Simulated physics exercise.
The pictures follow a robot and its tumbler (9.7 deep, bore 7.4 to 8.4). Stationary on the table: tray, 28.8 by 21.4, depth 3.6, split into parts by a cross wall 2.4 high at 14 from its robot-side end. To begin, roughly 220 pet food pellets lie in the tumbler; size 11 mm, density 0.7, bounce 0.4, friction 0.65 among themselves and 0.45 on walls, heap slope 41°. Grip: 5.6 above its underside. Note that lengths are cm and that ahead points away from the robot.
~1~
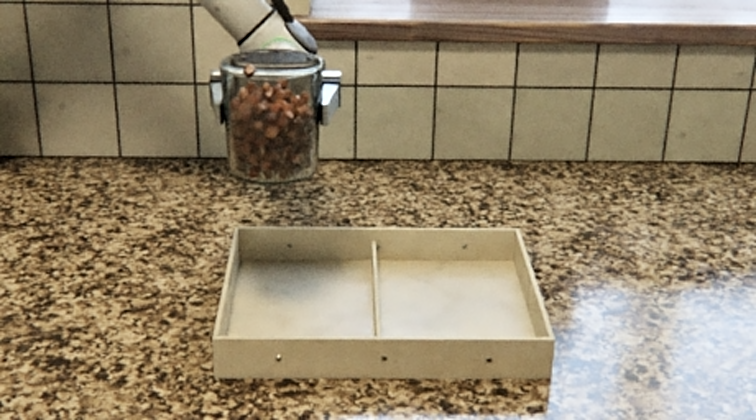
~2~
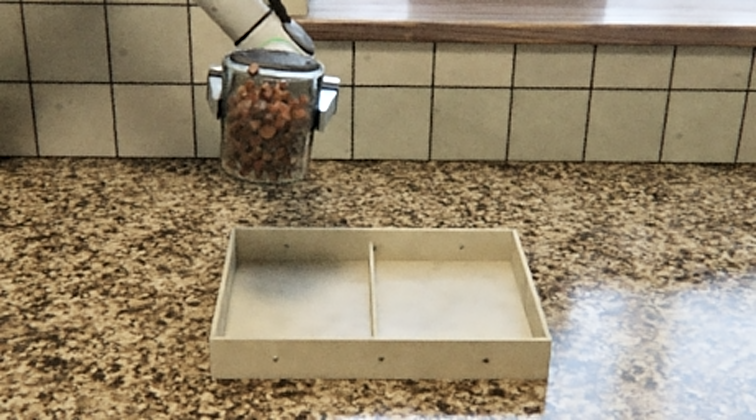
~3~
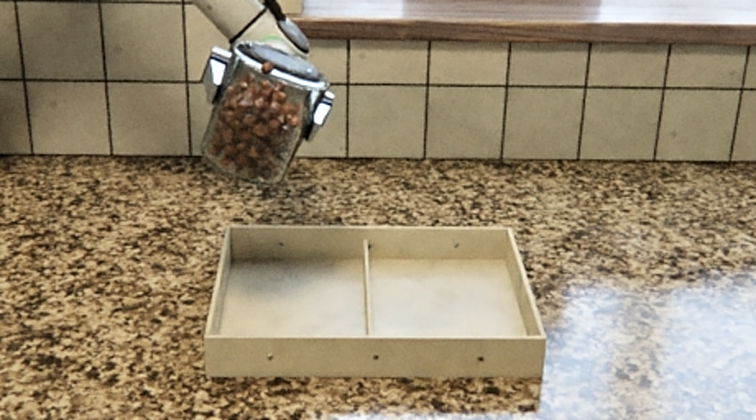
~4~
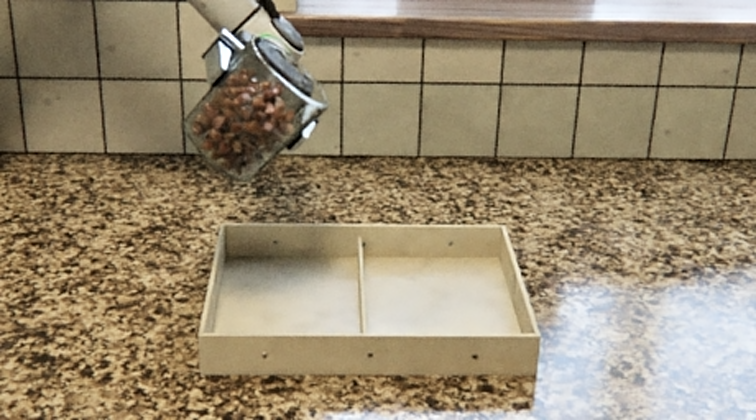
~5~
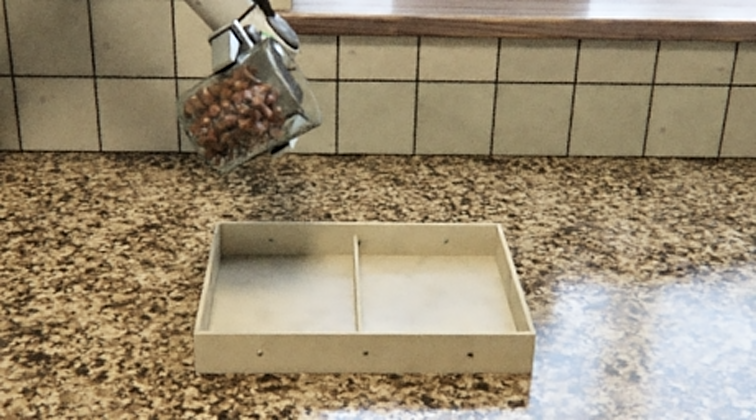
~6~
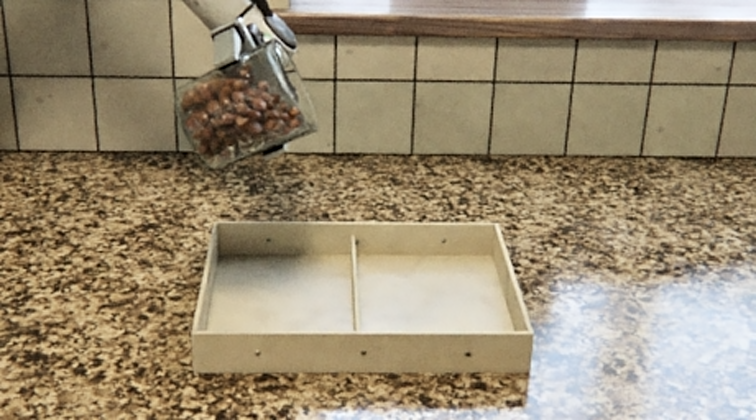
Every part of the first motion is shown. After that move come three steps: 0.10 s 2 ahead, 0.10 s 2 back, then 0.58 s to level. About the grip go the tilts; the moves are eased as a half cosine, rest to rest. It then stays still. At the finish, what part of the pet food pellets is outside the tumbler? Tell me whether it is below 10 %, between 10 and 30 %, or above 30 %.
That share comes out below 10 %.
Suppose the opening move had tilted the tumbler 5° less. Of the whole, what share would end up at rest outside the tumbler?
About 0 %.
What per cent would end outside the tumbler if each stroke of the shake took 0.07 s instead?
Estimate for that case: 5 %.
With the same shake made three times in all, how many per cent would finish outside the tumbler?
In that case, some 0 per cent.
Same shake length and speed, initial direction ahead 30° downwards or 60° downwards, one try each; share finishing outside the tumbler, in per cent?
About 0 and 0 per cent.
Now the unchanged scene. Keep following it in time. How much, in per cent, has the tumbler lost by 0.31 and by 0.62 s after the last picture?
In turn: 0 %, then 0 %.
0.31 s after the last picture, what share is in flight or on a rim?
That comes to about 0 per cent, more or less.
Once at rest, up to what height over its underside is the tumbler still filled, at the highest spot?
About 9.5 cm.
Then, 0.31 s later, tilted 58° forward, highest piece 22 above the table; 216 in the tumbler, 1 in flight or on a rim.
Then, 0.62 s later, tilted 11° forward, highest piece 24 above the table; 215 in the tumbler, 2 in the far-side part.
Then, 0.98 s later, level, highest piece 25 above the table; 215 in the tumbler, 2 in the far-side part.
Then, 2.03 s later, level, highest piece 25 above the table; 215 in the tumbler, 2 in the far-side part.
At rest, 215 in the tumbler, 2 in the far-side part. That is 1 % outside the tumbler.
